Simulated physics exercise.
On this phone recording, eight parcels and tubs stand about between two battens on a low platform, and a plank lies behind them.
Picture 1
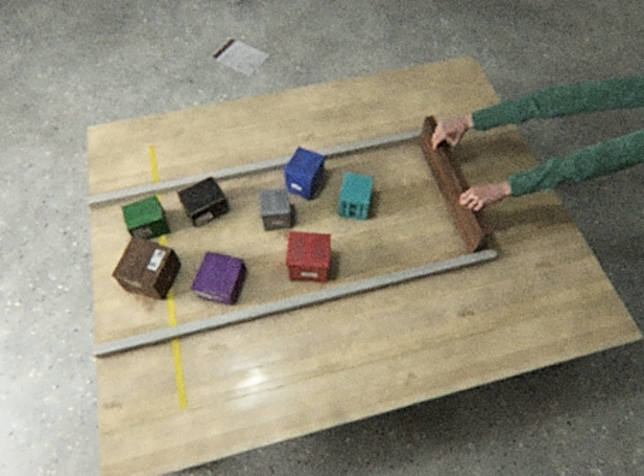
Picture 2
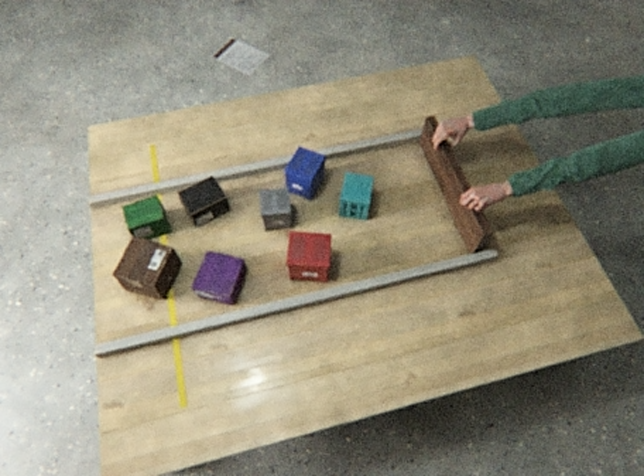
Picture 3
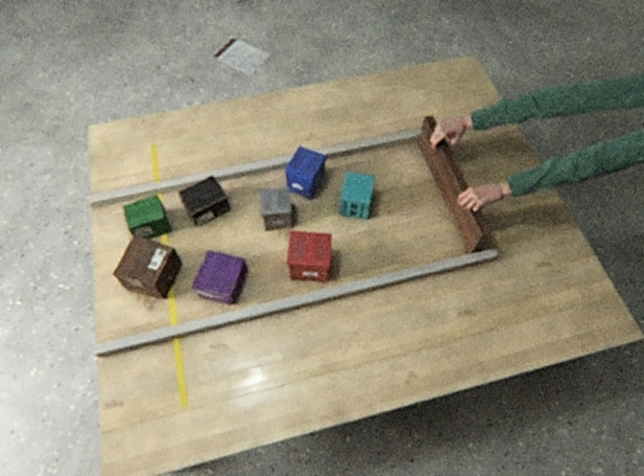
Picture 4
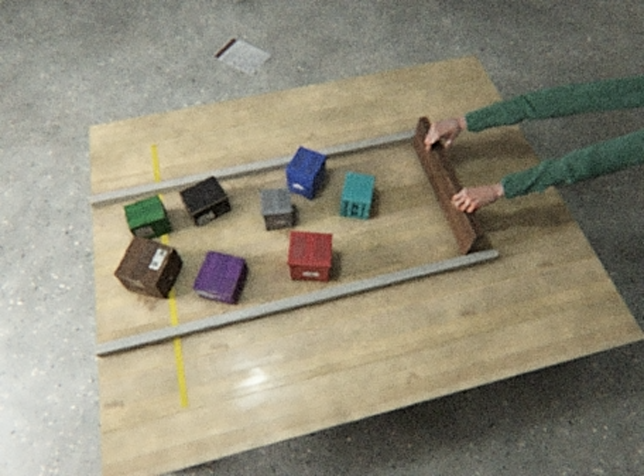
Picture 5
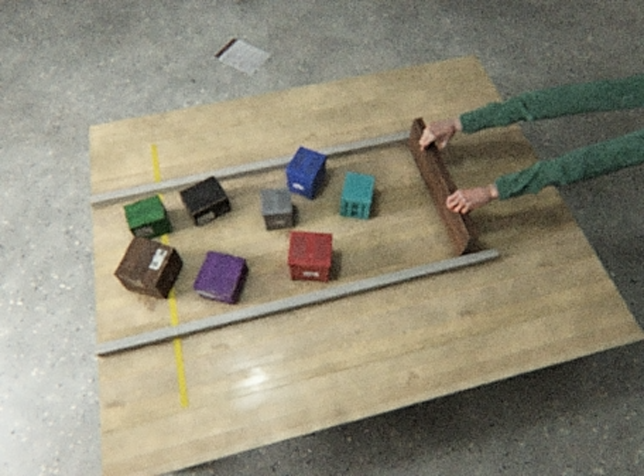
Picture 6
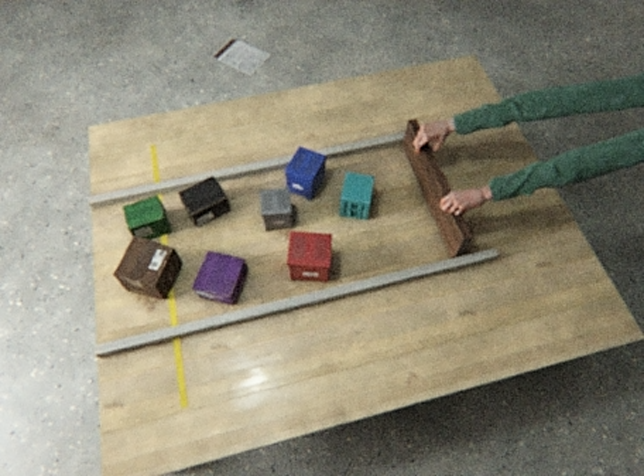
On a pale wooden platform over a speckled grey floor, seen from above at a slant, two grey battens run lengthwise near a yellow tape line. Between them stand brown, green, black, purple, grey, blue, red and turquoise boxes, with a dark brown plank at the right. Two green-sleeved arms slide the plank slightly leftward, while the boxes stay put and the view barely shifts.
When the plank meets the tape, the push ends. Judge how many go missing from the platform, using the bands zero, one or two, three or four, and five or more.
My judgement: One or two go missing.
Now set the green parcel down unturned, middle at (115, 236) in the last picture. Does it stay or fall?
In that case it ends up off.
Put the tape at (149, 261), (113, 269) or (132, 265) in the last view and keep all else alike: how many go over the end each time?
In order: 3, 6 and 5.
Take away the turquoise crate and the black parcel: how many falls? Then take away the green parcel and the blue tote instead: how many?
That makes 1 fallen, then 1 fallen in the other try.
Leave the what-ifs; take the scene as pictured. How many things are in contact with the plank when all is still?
Counting them up gives 3.
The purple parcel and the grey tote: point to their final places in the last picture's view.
Purple parcel: (106, 291); grey tote: (115, 249).
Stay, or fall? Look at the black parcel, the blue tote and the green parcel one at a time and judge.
By the finish the black parcel is still aboard, the blue tote is still aboard, the green parcel has gone over.
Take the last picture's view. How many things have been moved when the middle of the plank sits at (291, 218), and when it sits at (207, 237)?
Respectively 4 and 8.
Soon after, none off yet; brown parcel at rest near (150, 269); green parcel at rest near (148, 220); black parcel at rest near (205, 202).
After that, none off yet; brown parcel displaced about its own width near (119, 267); green parcel displaced about its own width near (120, 226); black parcel displaced about its own width near (158, 211).
In the end, the number that fall off is one or two; gone, green parcel and brown parcel.
